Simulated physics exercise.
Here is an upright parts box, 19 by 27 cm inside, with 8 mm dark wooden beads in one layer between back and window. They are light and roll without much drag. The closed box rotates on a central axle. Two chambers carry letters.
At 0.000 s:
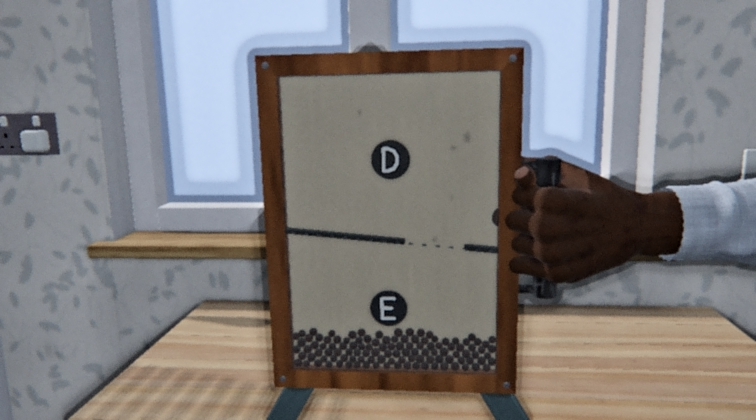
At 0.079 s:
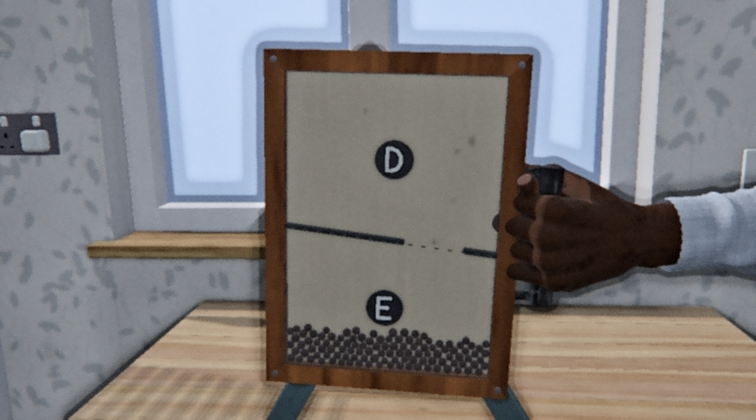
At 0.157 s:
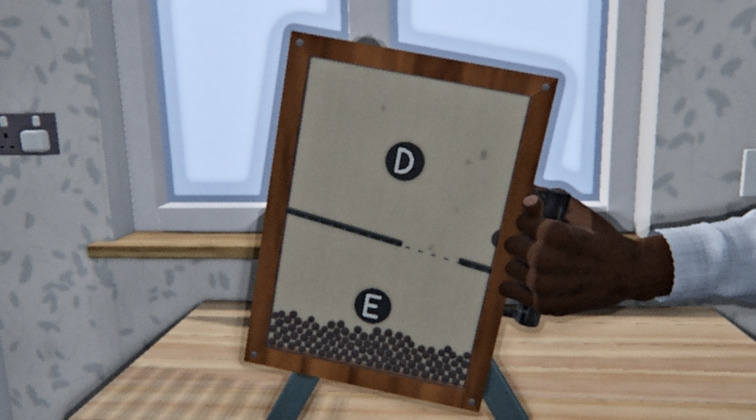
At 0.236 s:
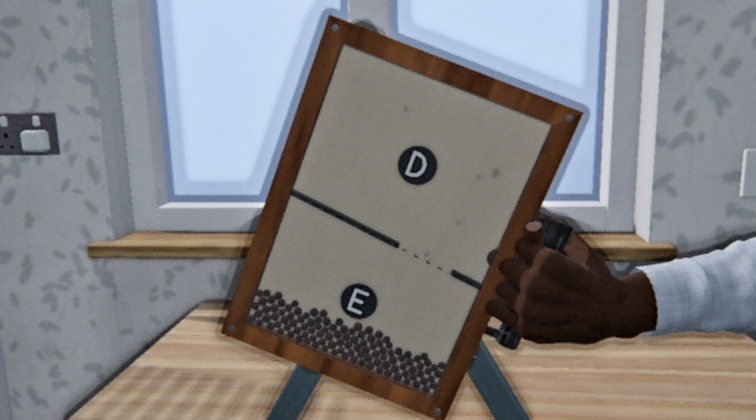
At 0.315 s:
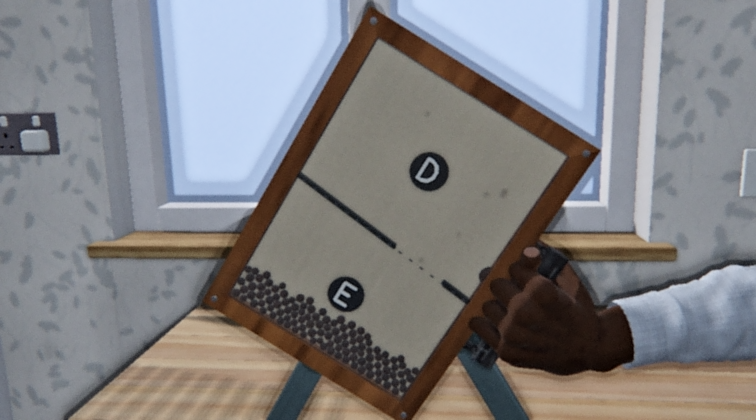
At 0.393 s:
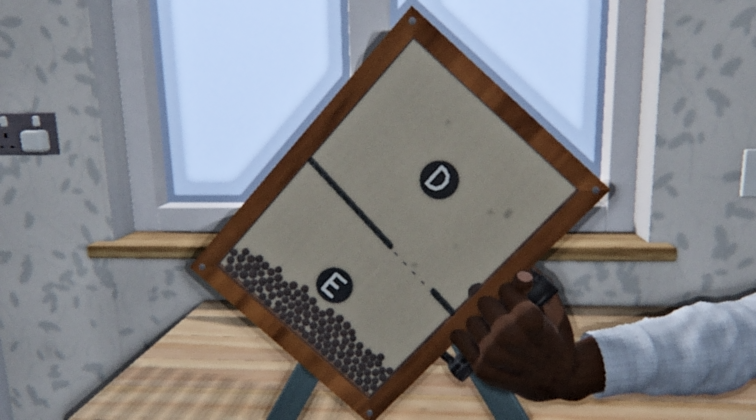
On a wooden table by a window, a hand gripped a framed box marked D and E and turned it steadily clockwise to a steep slant, while the dark beads stayed heaped along E's end.
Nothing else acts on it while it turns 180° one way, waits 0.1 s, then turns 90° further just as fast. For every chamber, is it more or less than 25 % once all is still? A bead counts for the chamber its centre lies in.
Chamber D more, chamber E less than 25 %.
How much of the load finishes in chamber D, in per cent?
Some 100 per cent.
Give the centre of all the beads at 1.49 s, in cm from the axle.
Some 4 cm left and 5 cm below.
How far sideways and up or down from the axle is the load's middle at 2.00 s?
Some 7 cm left and 9 cm below.
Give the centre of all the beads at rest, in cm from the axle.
About 8 cm left and 7 cm below.
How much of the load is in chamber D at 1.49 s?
Roughly 65 per cent.
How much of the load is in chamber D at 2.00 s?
About 95 per cent.
After 1.49 s, it stands 180° clockwise; the beads' middle is 4 cm left of and 5 cm below the centre; D 65 %, E 35 %.
After 2.00 s, it has come round 225° clockwise; the beads' middle is 7 cm left of and 9 cm below the centre; D 95 %, E 5 %.
After 2.41 s, it has come round 270° clockwise; the beads' middle is 11 cm left of and 4 cm below the centre; D 100 %.
At rest by 3.4 s, it has come round 270° clockwise; D 100 %, E 0 %.
